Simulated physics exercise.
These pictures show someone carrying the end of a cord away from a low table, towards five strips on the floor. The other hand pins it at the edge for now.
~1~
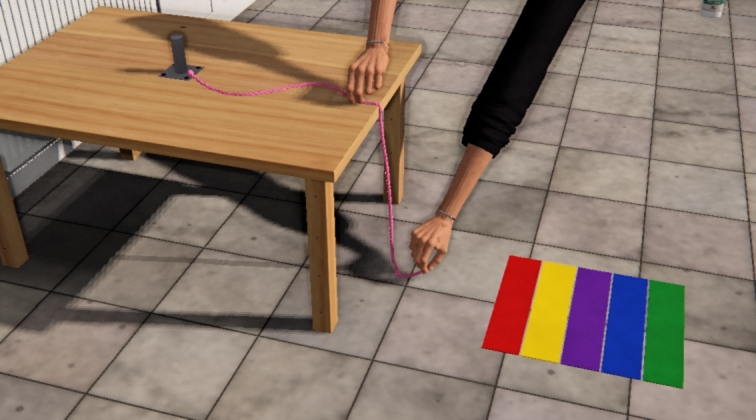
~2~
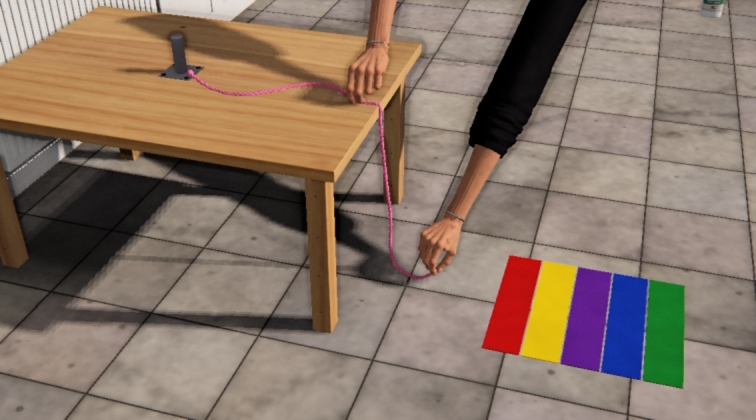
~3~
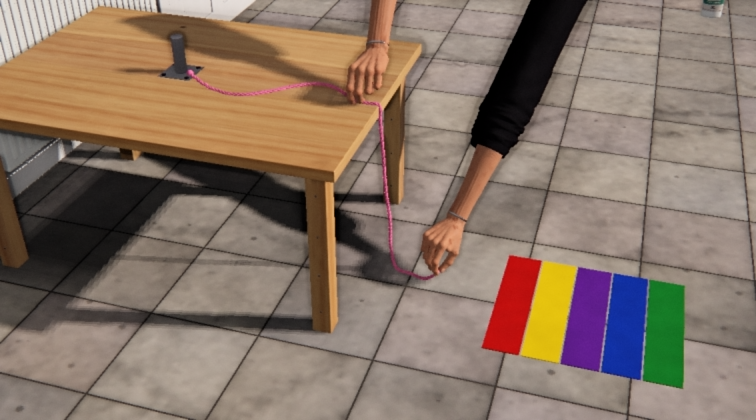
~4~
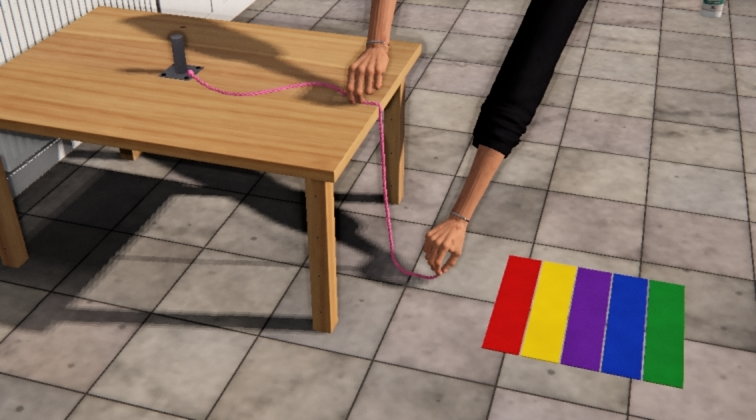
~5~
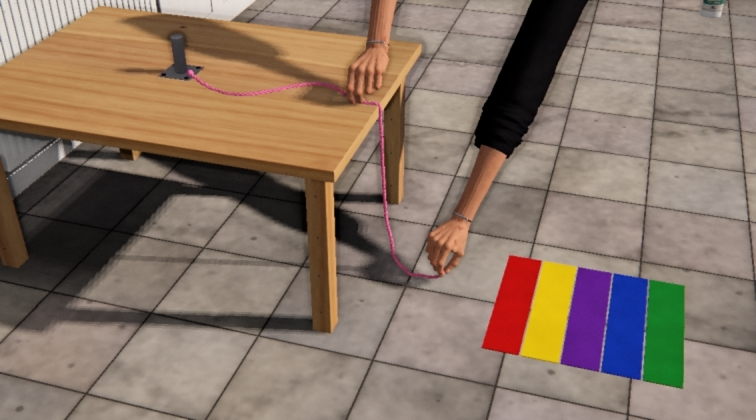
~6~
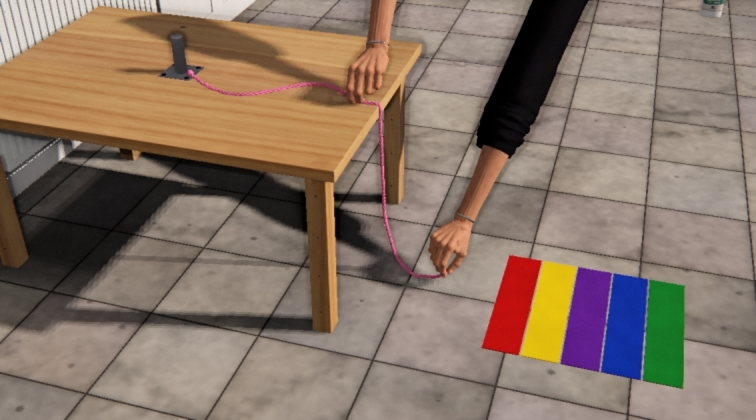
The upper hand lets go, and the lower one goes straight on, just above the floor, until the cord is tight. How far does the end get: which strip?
The purple one.
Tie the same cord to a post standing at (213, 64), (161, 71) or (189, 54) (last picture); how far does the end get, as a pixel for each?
Near (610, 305), (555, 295) and (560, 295).
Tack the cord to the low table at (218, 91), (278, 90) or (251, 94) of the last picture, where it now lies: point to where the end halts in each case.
About (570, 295), (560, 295) and (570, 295).
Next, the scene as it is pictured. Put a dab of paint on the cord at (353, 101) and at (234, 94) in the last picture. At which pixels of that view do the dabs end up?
The first at (387, 113), the second at (257, 83).
Early on, end near (509, 284); over red.
Midway, end near (557, 293); over yellow.
At the end of the slack, end near (586, 298); over purple. It halts on the purple strip.
